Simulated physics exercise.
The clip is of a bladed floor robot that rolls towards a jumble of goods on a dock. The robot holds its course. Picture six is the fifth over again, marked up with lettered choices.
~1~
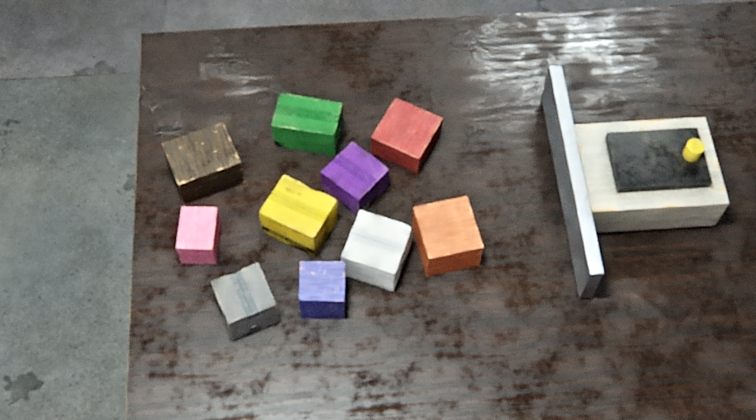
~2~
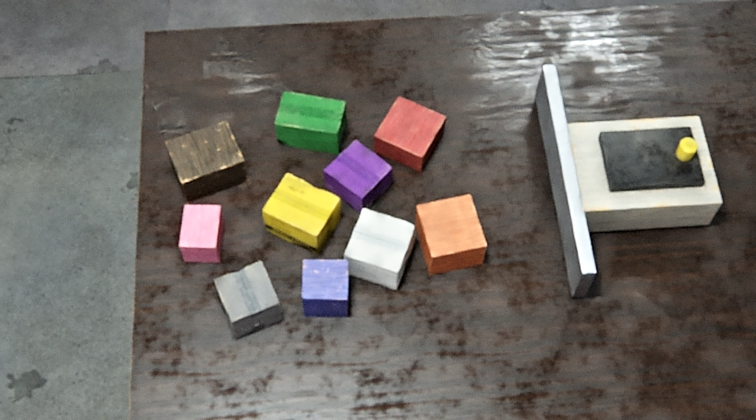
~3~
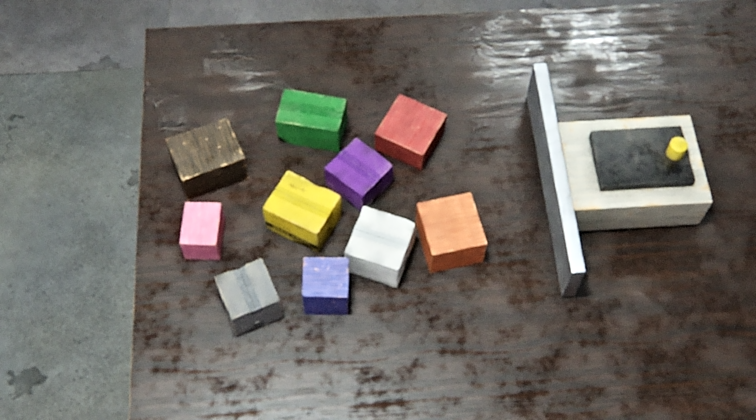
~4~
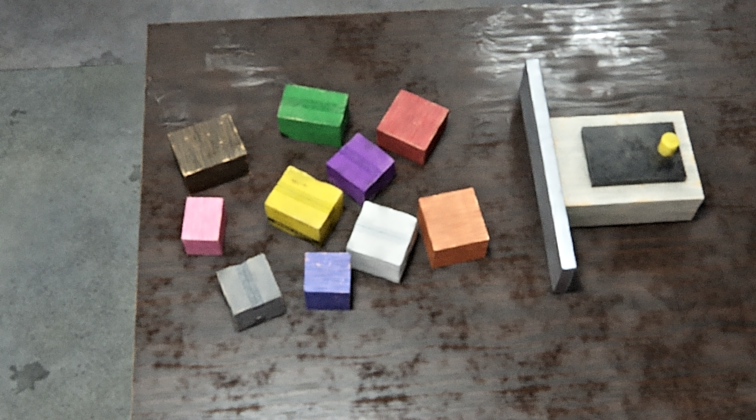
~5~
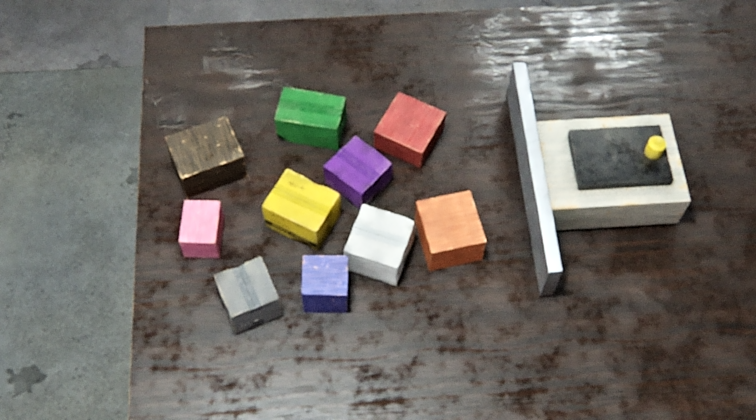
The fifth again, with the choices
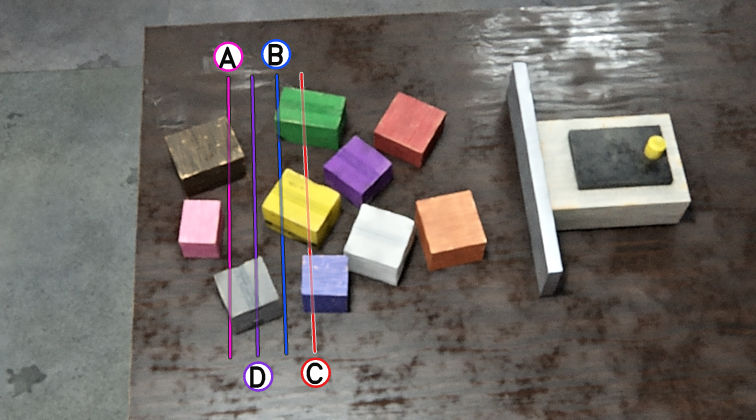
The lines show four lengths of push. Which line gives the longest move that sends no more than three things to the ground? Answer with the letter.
It can go as far as A.
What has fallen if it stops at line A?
It is the pink crate.
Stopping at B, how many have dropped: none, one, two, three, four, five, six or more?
By then, none.
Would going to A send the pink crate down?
Yes.
On the marked copy, A at (229, 207); B at (281, 204); C at (308, 203); D at (255, 206).
Following A. Soon after the start, robot (504, 163); blue crate (319, 300); yellow box (293, 210).
Later, robot (393, 169); pink crate (185, 229); black crate (193, 159).
In the end, robot (308, 174); pink crate over the edge; black crate (140, 161); one fallen.
As for the rest, B is within the limit but short; C is within the limit but short; D is within the limit but short.
